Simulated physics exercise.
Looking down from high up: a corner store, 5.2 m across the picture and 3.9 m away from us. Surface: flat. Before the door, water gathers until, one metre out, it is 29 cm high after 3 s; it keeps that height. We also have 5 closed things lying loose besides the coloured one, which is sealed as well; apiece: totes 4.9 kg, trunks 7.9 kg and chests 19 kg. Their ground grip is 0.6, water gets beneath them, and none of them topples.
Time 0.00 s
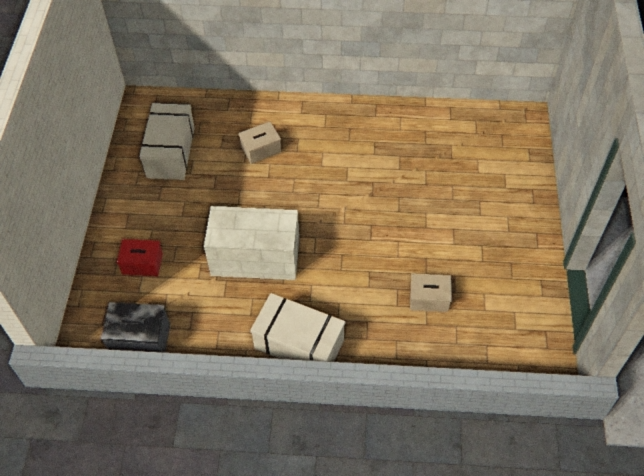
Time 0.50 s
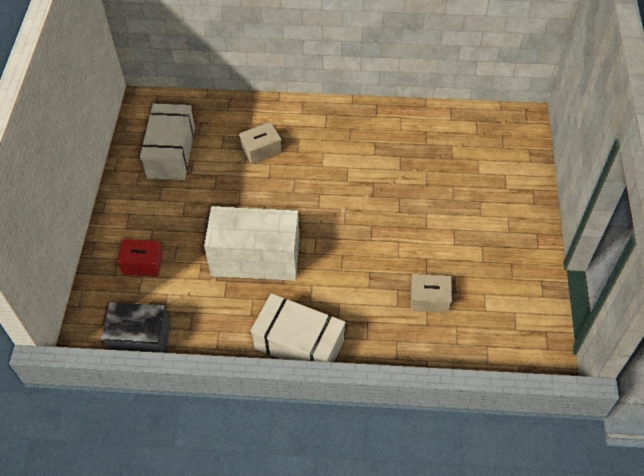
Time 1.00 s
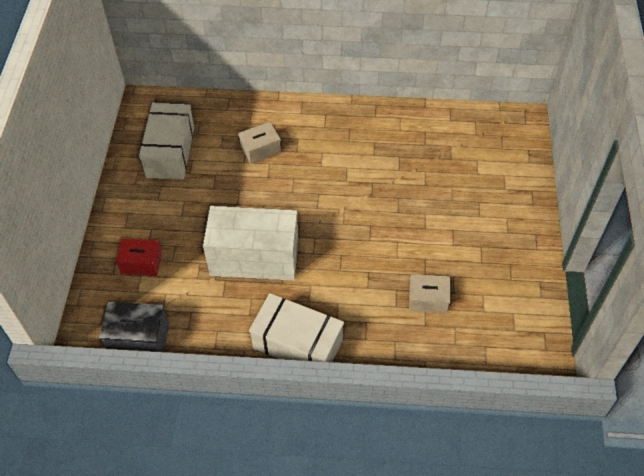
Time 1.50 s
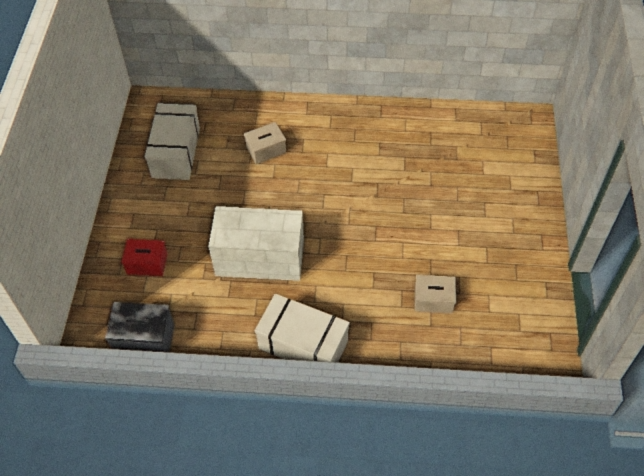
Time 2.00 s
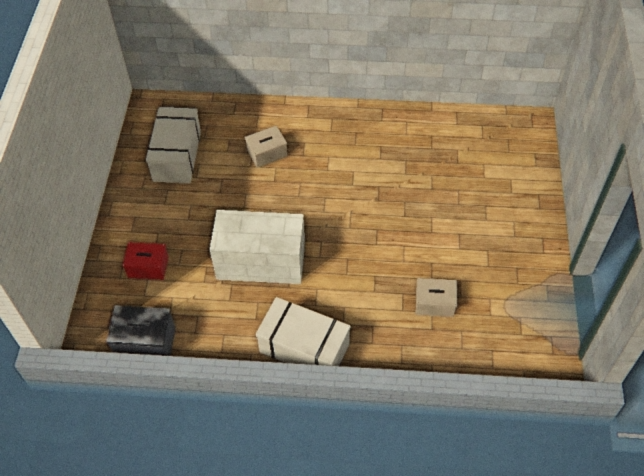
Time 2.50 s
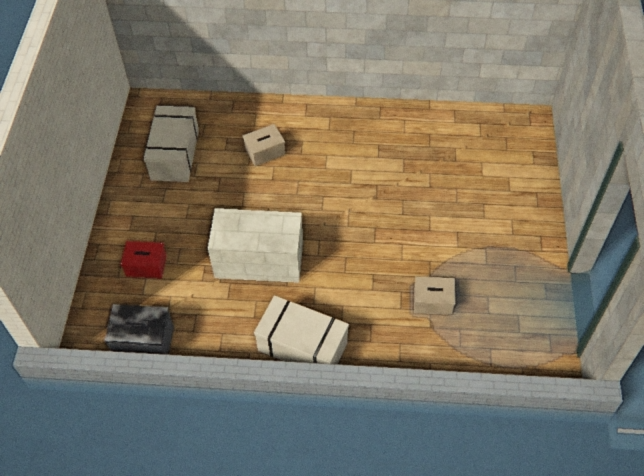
To begin with, a red tote and several pale and dark boxes sit on the dry wooden floor of a walled room, above dark paving. Water then covers the ground outside, and later a thin, clear sheet enters through the doorway at right and spreads to a pale box, while nothing inside shifts.
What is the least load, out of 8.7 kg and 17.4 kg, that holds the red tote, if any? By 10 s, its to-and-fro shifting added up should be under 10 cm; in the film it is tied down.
Neither figure is plenty.
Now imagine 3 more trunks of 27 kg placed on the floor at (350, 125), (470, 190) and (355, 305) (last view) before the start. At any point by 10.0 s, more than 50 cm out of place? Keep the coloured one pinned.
First: Inside the limit; second: Inside the limit; third: Beyond the limit.
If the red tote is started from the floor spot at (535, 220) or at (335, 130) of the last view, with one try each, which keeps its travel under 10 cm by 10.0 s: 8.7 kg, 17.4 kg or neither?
One by one: The small mass suffices; only the big mass suffices.
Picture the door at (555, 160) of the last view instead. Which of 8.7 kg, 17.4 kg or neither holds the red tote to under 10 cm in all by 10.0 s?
Under that change no listed mass suffices.
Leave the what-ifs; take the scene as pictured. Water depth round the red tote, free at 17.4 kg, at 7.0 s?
Something like 6 centimetres.
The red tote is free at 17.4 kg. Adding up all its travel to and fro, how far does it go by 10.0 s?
I'd say close to 60 cm in total.
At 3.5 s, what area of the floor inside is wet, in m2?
The covered patch comes to about 6.0 m2.
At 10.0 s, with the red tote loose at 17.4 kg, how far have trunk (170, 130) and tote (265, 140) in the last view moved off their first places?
In turn: 80 cm, 150 cm.
After 3.5 s the red tote would be 0 cm from its start with 8.7 kg and 0 cm from its start with 17.4 kg; 0 cm of water round it then.
After 4.5 s the red tote would be 0 cm from its start with 8.7 kg and 0 cm from its start with 17.4 kg; 0 cm of water round it then.
After 7.0 s the red tote would be 35 cm from its start with 8.7 kg and 1 cm from its start with 17.4 kg; 6 cm of water round it then.
After 10.0 s the red tote would be 132 cm from its start with 8.7 kg and 56 cm from its start with 17.4 kg; 11 cm of water round it then.
